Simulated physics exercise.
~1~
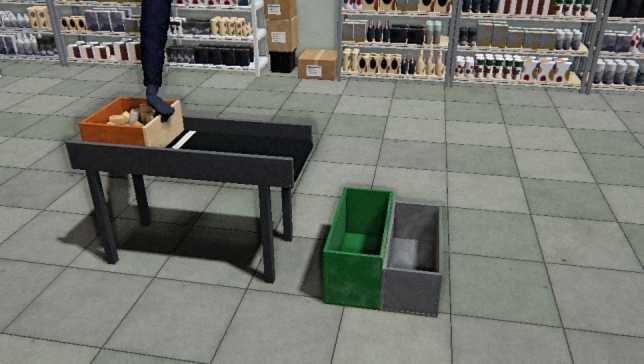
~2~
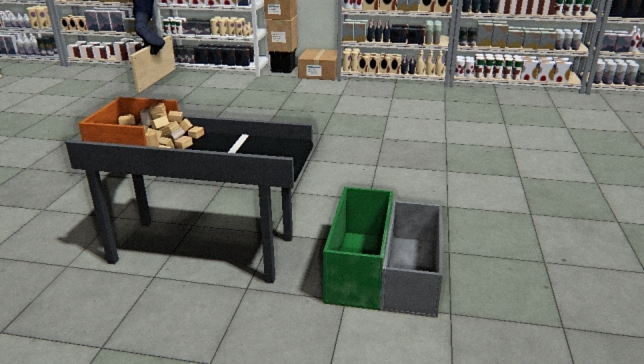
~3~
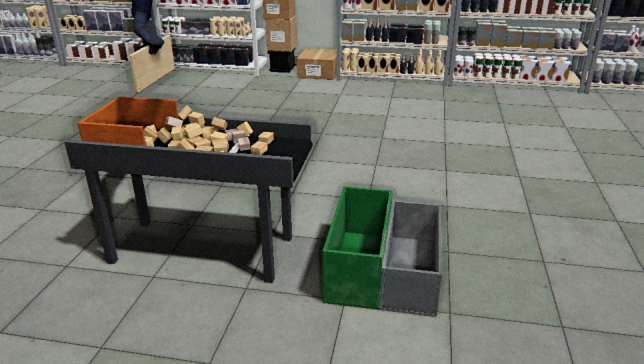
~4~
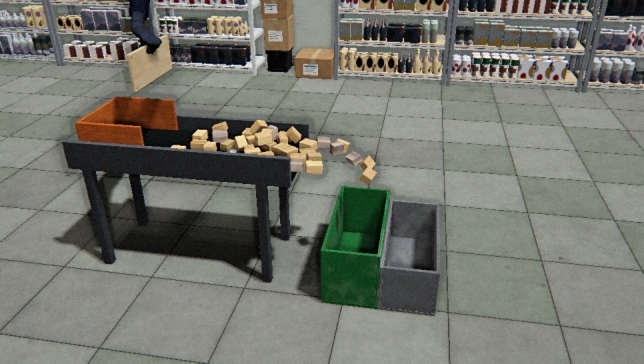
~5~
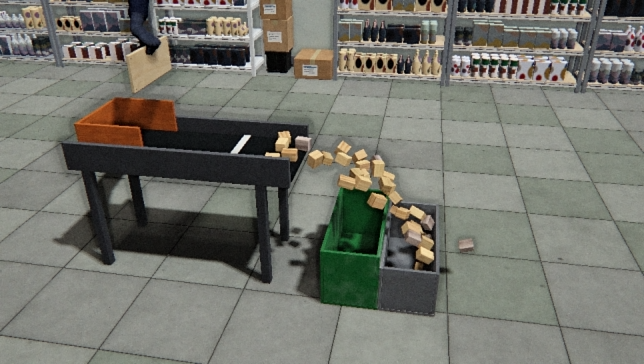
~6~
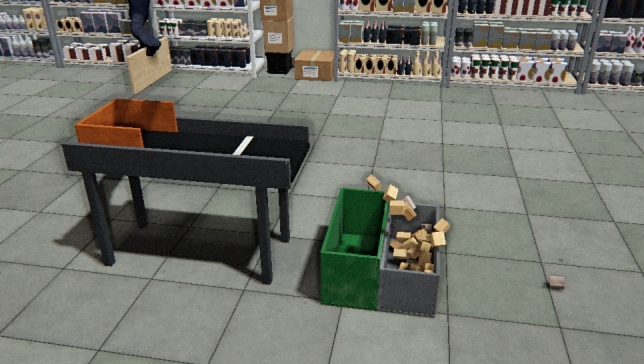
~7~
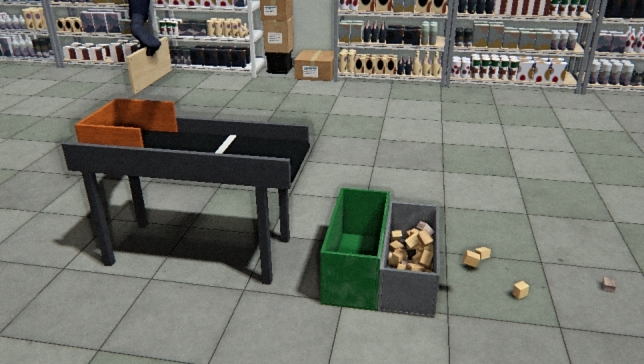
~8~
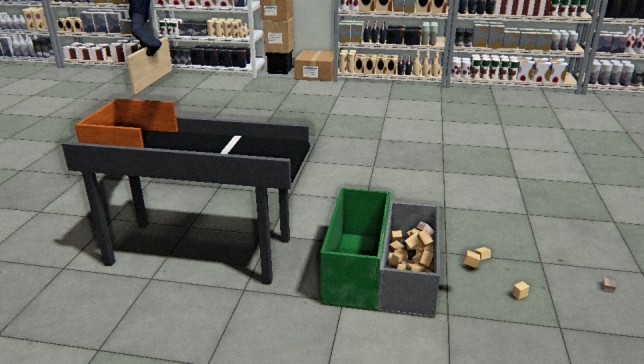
A dark-sleeved hand holds a pale wooden gate at the open end of an orange pen, on a black belt table at the left of a grey-tiled storeroom, seen from slightly above by a gently swaying camera. Shelves line the back wall, and a green box and a grey tub stand right of the table. The hand lifts the gate and small timber blocks spill out, riding right along the belt. They fly off its end, over the green box, and tumble into the grey tub. Most settle there, while four lie on the floor beyond it.
